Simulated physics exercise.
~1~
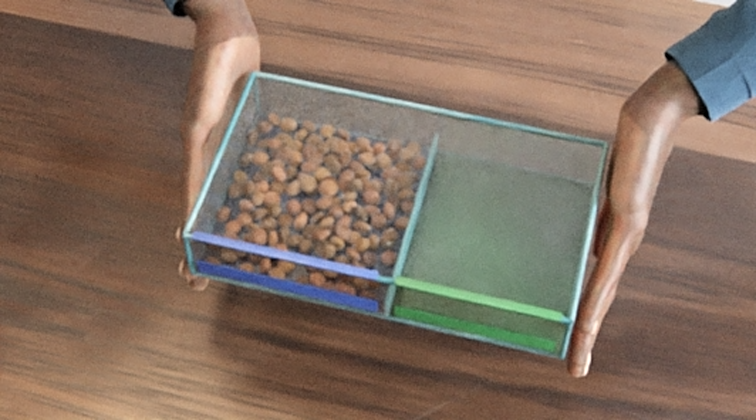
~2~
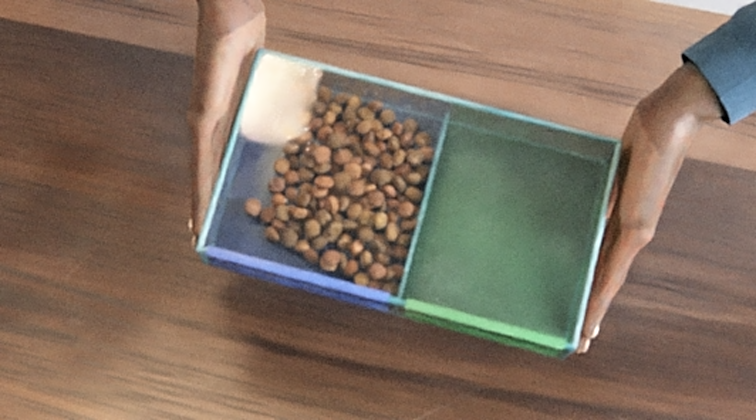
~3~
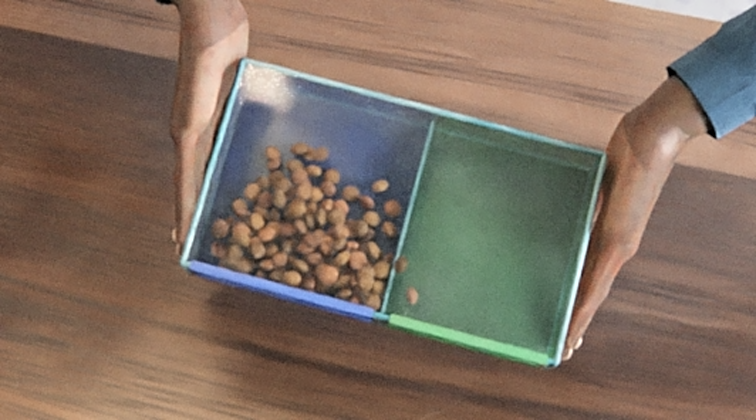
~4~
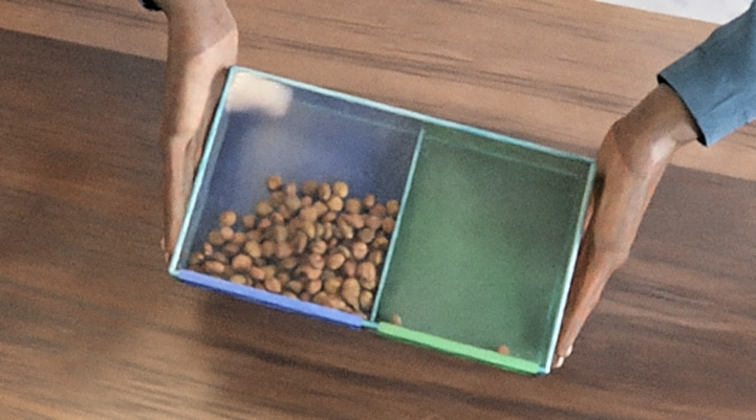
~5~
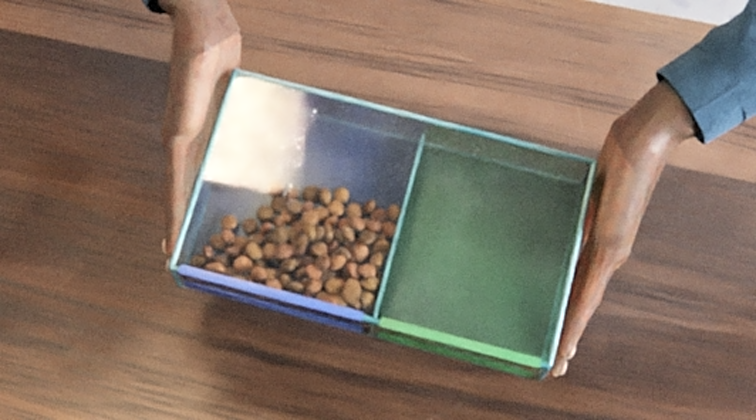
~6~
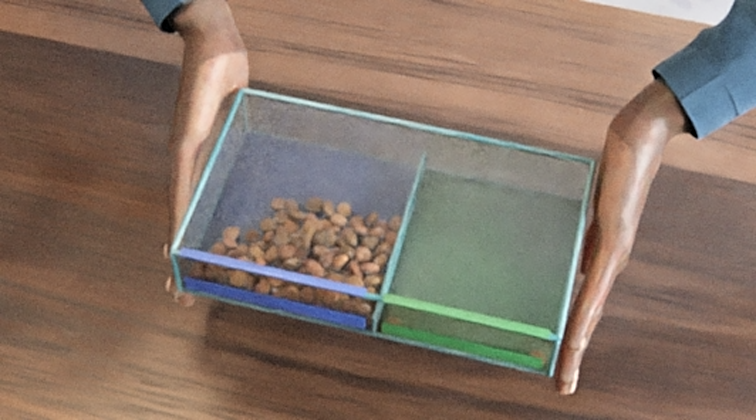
Above a wooden table, two hands hold a clear lidded box with a blue compartment full of brown kibble and an empty green one, tilting and shaking it so the pieces slide toward the near edge, then levelling it with nearly all the kibble still in the blue side.
